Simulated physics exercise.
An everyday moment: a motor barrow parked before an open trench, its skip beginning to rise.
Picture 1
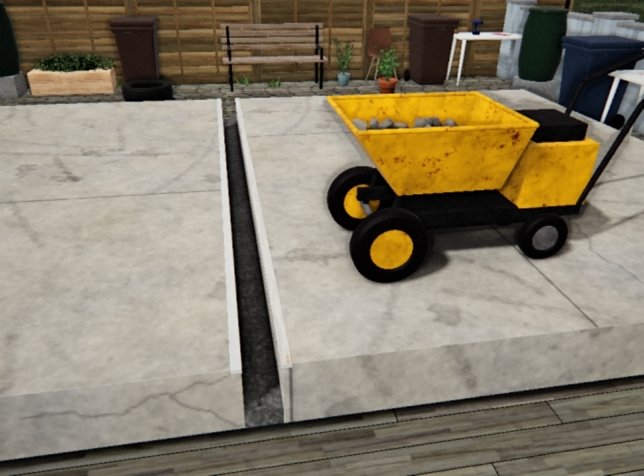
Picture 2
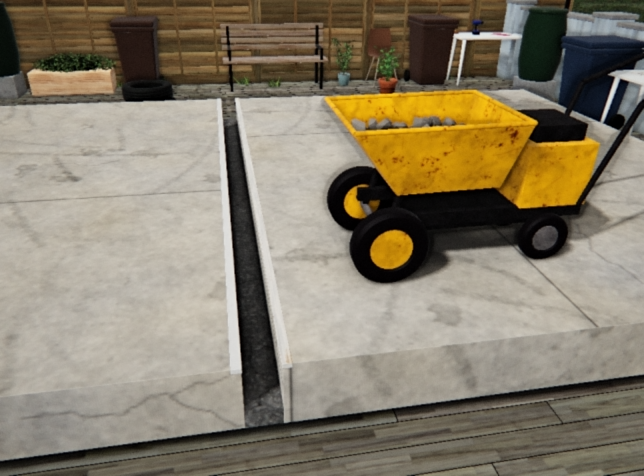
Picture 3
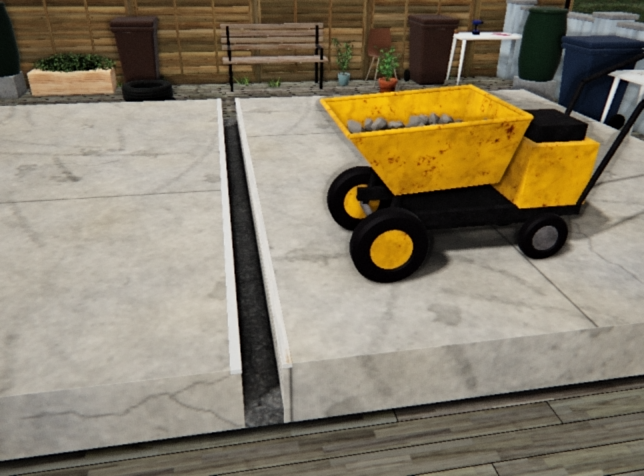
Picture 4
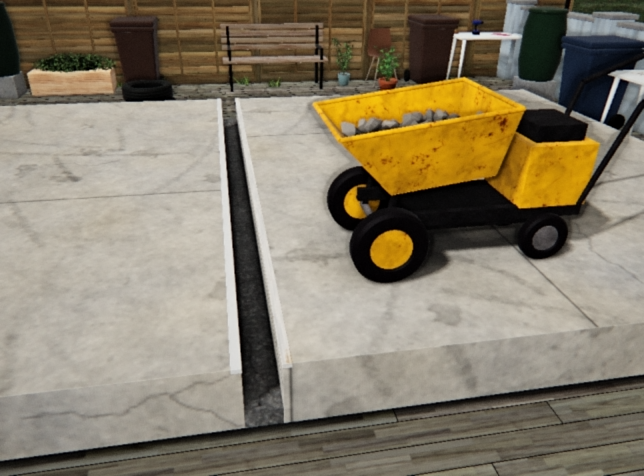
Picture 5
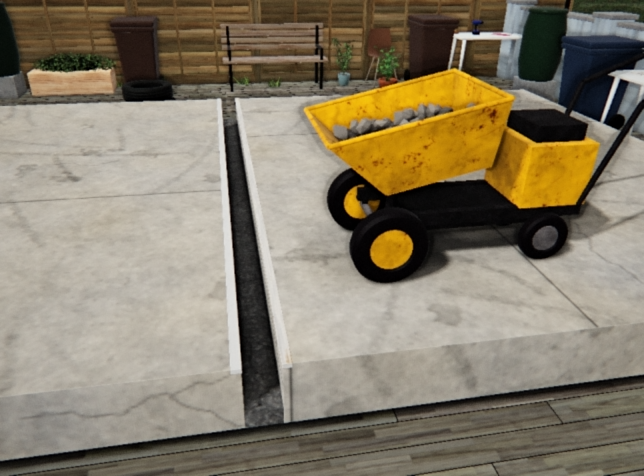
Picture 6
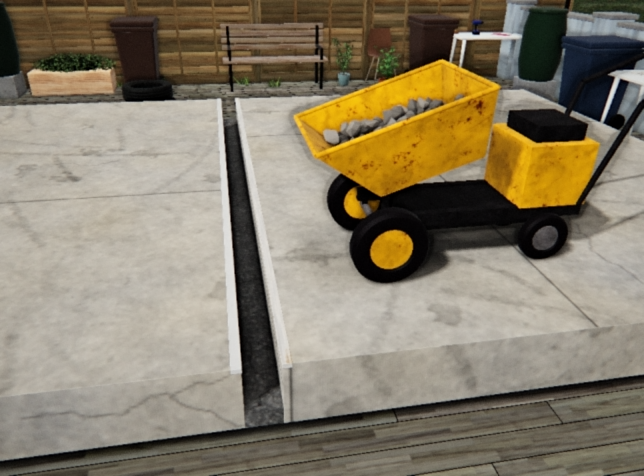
A yellow motor barrow stands still while its skip of grey stones tilts toward the left.
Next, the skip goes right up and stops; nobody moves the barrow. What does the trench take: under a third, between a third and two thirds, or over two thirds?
It catches from one third to two thirds.
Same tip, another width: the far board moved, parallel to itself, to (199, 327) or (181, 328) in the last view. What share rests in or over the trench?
Near 100 % and 100 %.
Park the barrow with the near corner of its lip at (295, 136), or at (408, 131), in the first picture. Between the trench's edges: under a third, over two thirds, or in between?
At the first place less than a third, at the second between a third and two thirds.
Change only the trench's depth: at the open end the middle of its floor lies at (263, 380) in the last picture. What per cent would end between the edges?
Some 30 per cent.
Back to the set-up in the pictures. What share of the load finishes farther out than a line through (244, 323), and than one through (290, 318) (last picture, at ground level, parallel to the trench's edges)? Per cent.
The first gives 30 %, the second 90 %.
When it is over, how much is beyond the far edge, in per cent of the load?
About 30 per cent.
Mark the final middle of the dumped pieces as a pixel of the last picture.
Roughly at (241, 270).
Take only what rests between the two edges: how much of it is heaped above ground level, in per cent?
It comes to 15 per cent or so.
Just after the last frame, skip tipped steeply; every one in the skip.
A moment on, skip tipped right over; the larger part in the skip; about a tenth in or heaped over the trench; about a tenth beyond it; just a few falling.
Further on, skip tipped right over; roughly a quarter in the skip; roughly half in or heaped over the trench; roughly a quarter beyond it.
When it is over, skip tipped right over; about a tenth in the skip; roughly half in or heaped over the trench; roughly a quarter beyond it.
